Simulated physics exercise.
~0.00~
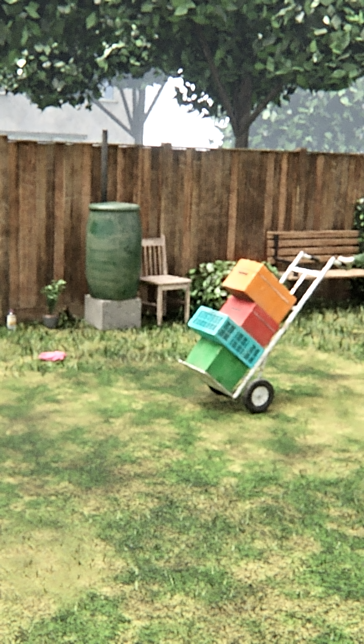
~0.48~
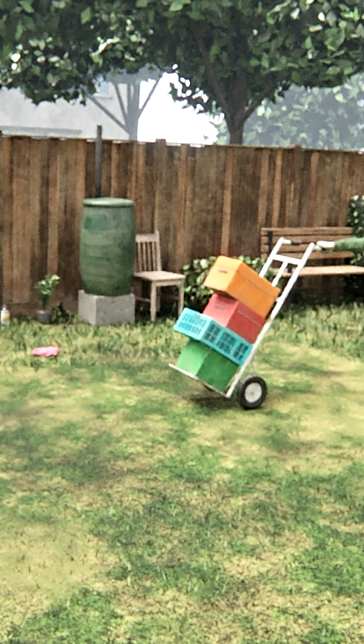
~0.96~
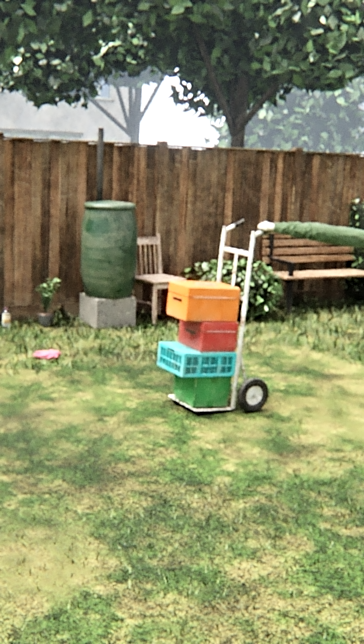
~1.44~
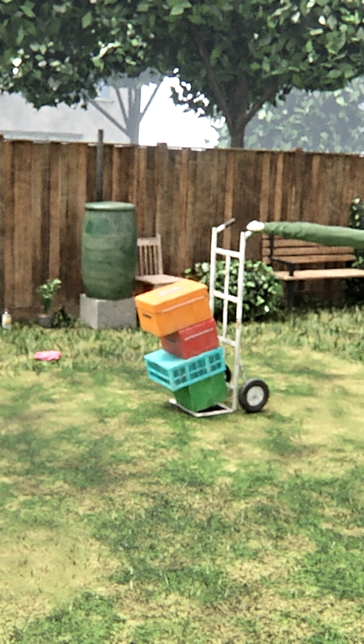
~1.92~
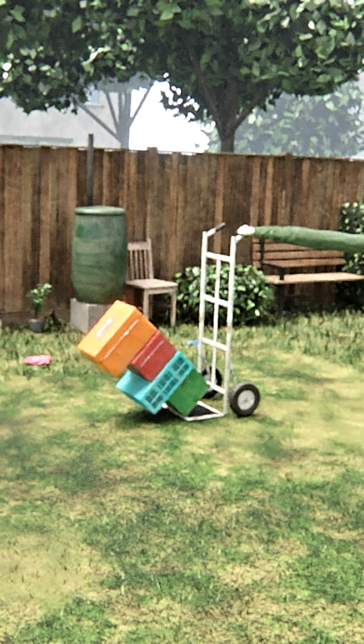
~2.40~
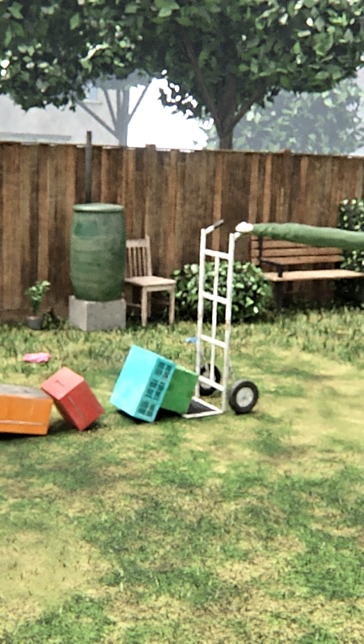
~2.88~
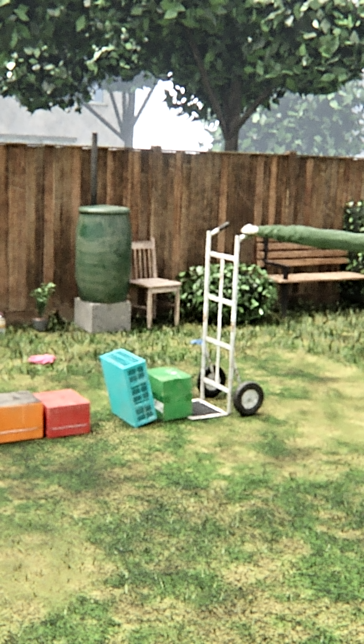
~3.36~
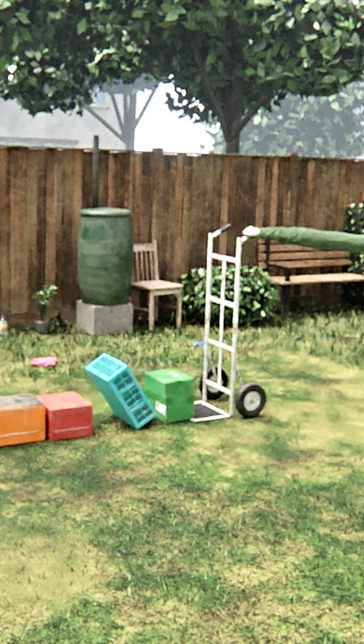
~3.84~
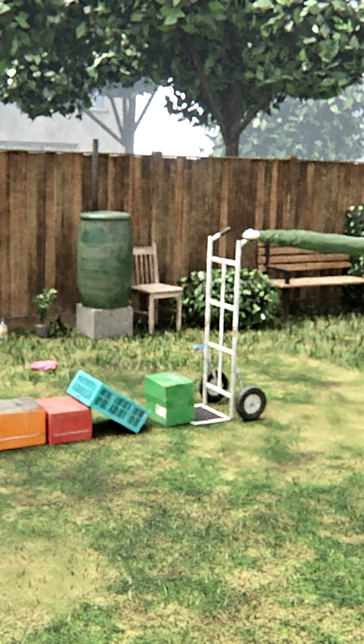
Green-sleeved arm tilting a white hand truck upright on a lawn, its stacked colourful boxes toppling left and tumbling onto the grass.
